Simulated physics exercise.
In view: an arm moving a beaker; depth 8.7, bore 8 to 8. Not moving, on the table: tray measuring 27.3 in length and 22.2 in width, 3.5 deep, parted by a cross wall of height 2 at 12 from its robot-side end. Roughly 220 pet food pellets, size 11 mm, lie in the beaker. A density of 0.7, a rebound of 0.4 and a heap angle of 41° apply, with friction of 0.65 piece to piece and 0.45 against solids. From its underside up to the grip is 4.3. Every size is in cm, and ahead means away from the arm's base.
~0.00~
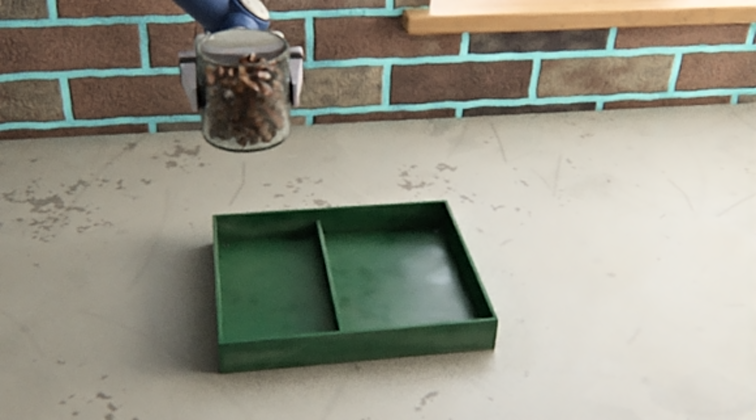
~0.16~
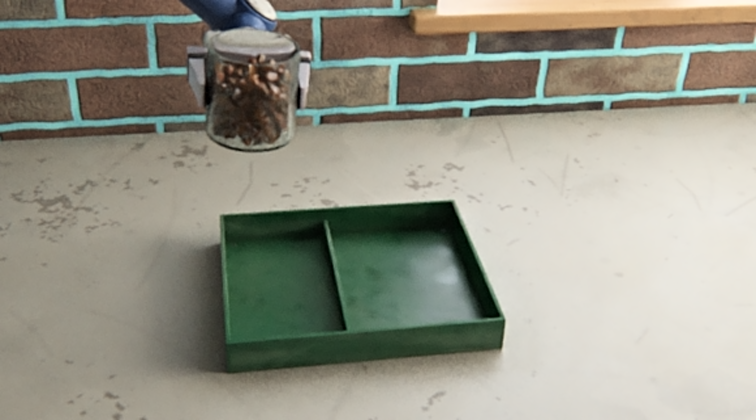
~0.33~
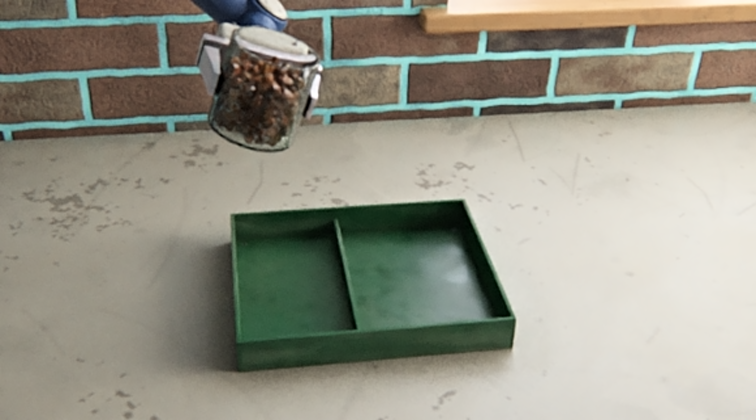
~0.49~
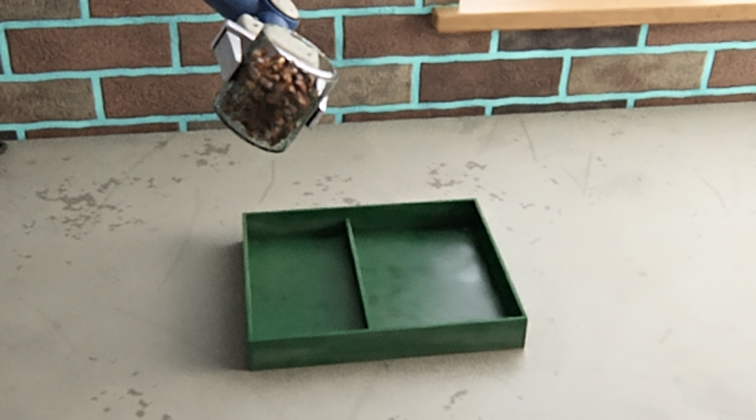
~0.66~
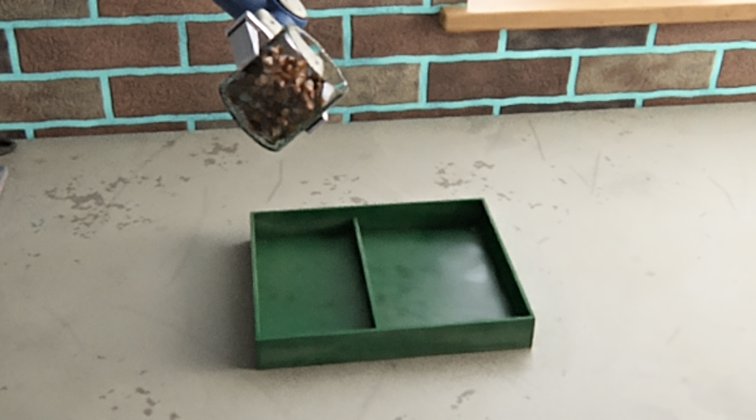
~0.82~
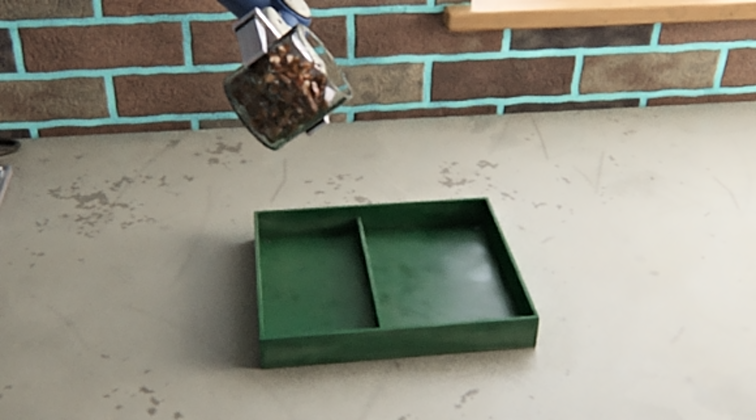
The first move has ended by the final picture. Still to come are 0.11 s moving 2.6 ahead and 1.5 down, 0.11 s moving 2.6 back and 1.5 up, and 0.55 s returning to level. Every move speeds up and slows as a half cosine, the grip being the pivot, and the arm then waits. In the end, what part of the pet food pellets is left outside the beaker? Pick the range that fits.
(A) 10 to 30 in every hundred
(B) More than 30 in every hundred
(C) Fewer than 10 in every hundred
The answer is C.
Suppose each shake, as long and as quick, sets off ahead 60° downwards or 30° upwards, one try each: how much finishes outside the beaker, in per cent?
Try one gives about 0 in a hundred, try two about 5 in a hundred.
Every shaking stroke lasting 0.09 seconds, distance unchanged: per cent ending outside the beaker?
Then about 0 per cent.
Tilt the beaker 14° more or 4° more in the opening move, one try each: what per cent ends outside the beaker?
I'd expect close to 5 and then 0 per cent.
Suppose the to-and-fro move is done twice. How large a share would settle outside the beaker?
0 per cent or so.
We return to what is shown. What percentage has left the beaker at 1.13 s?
0 %.
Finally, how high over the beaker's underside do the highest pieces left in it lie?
About 8.0 cm.
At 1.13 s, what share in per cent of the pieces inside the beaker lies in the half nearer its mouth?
Near 35 %.
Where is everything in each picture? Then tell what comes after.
The first frame shows beaker middle at (245, 92), level; upper third of the load around (243, 81), from x 205 to 280, top at y 60; 223 in the beaker.
The second frame shows beaker middle at (252, 91), tilted 5° forward; upper third of the load around (251, 82), from x 215 to 290, top at y 60.
The third frame shows beaker middle at (263, 91), tilted 19° forward; upper third of the load around (257, 80), from x 220 to 300, top at y 60.
The fourth frame shows beaker middle at (275, 90), tilted 35° forward; upper third of the load around (264, 78), from x 225 to 315, top at y 55.
The fifth frame shows beaker middle at (283, 89), tilted 49° forward; upper third of the load around (272, 77), from x 230 to 320, top at y 50.
The sixth frame shows beaker middle at (287, 89), tilted 54° forward; upper third of the load around (275, 76), from x 235 to 325, top at y 50; 223 in the beaker.
After 1.13 s, tilted 51° forward, highest piece 28 above the table; 223 in the beaker.
After 1.44 s, tilted 10° forward, highest piece 28 above the table; 223 in the beaker.
After 1.79 s, level, highest piece 28 above the table; 223 in the beaker.
After 2.84 s, level, highest piece 28 above the table; 223 in the beaker.
At rest, 223 in the beaker. That is 0 % outside the beaker.
